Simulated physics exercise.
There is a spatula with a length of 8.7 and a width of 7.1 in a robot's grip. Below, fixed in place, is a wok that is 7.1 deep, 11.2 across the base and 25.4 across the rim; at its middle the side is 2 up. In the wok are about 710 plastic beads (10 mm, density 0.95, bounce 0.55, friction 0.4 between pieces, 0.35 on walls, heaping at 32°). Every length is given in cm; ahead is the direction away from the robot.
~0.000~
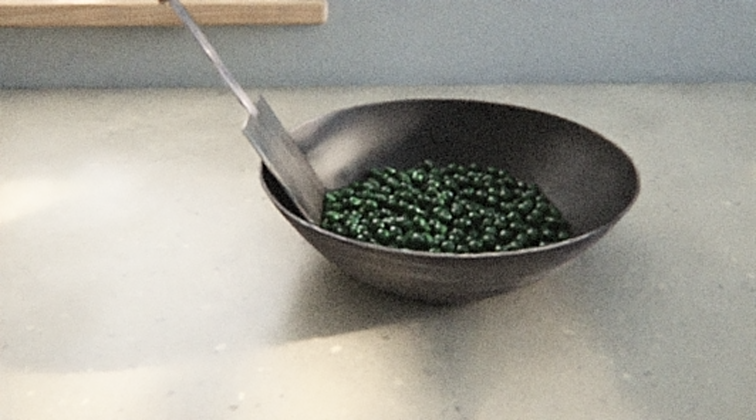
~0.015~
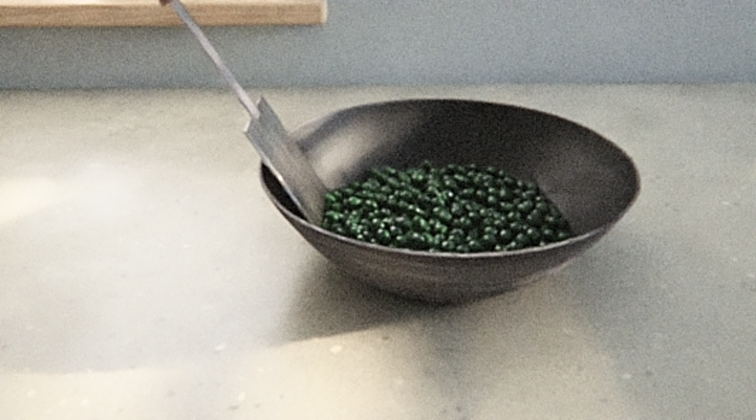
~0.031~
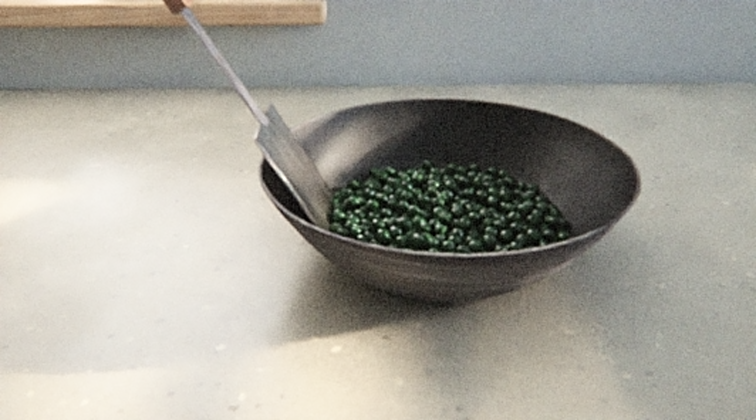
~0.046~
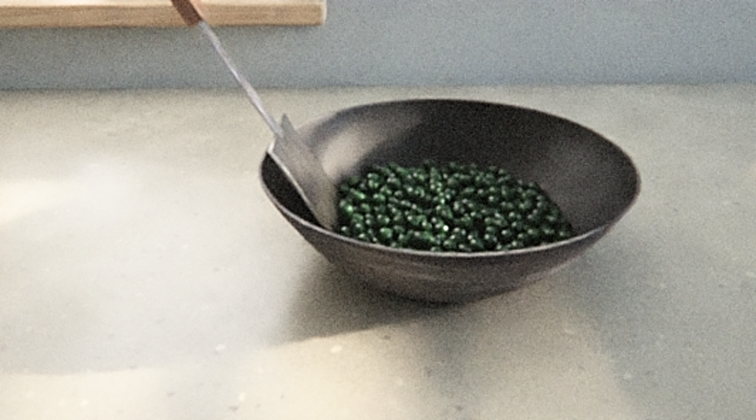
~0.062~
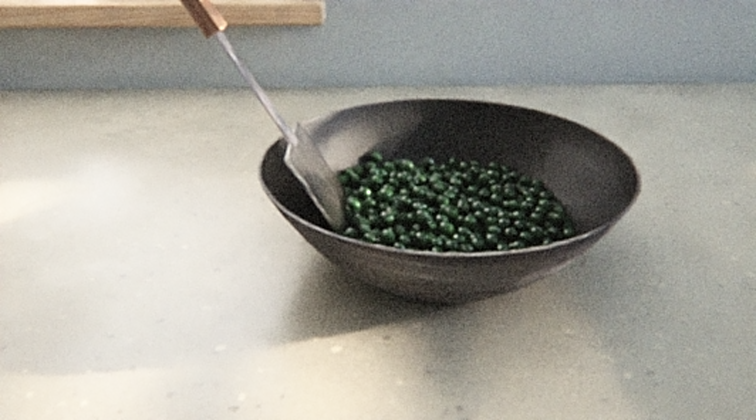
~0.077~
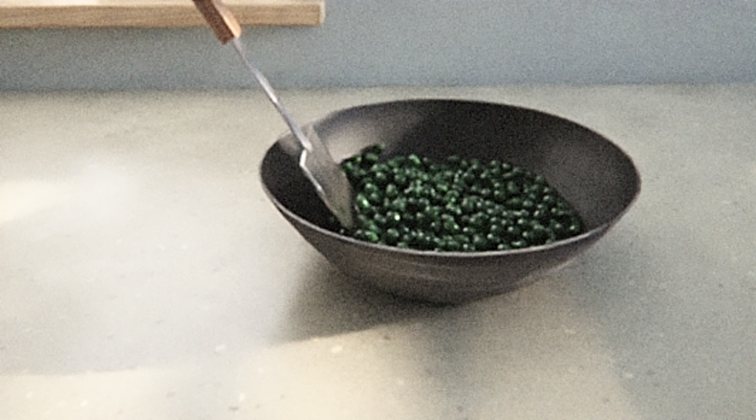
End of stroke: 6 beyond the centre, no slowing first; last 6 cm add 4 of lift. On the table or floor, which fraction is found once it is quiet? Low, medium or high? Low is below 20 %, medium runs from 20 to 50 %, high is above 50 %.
The share is low, below 20 %.
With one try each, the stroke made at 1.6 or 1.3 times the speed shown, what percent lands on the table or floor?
Close to 10 and 5 percent respectively.
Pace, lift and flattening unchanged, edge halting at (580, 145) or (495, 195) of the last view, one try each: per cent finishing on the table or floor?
The two tries give near 25 and near 0 in a hundred.
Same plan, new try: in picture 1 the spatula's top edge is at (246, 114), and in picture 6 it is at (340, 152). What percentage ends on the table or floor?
Off the vessel, on the table or floor: Some 15 percent.
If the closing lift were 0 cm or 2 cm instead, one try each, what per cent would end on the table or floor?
First try around 0 percent, second try around 0 percent.
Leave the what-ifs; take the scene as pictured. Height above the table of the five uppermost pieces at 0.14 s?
Estimated height above table: Approx. 5 cm.
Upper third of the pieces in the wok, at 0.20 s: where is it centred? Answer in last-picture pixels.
I'd say close to (519, 189).
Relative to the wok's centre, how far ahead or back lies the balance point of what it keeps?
About 3.5 centimetres ahead.
After 0.14 s, sloping 60°, highest piece 5 above the table; 714 in the wok.
After 0.20 s, sloping 60°, highest piece 7 above the table; 714 in the wok.
After 0.44 s, sloping 60°, highest piece 8 above the table; 689 in the wok, 12 on the table or floor, 13 on the blade or in flight.
After 1.49 s, sloping 60°, highest piece 7 above the table; 689 in the wok, 25 on the table or floor.
At rest, 689 in the wok, 25 on the table or floor. That is 4 % on the table or floor.
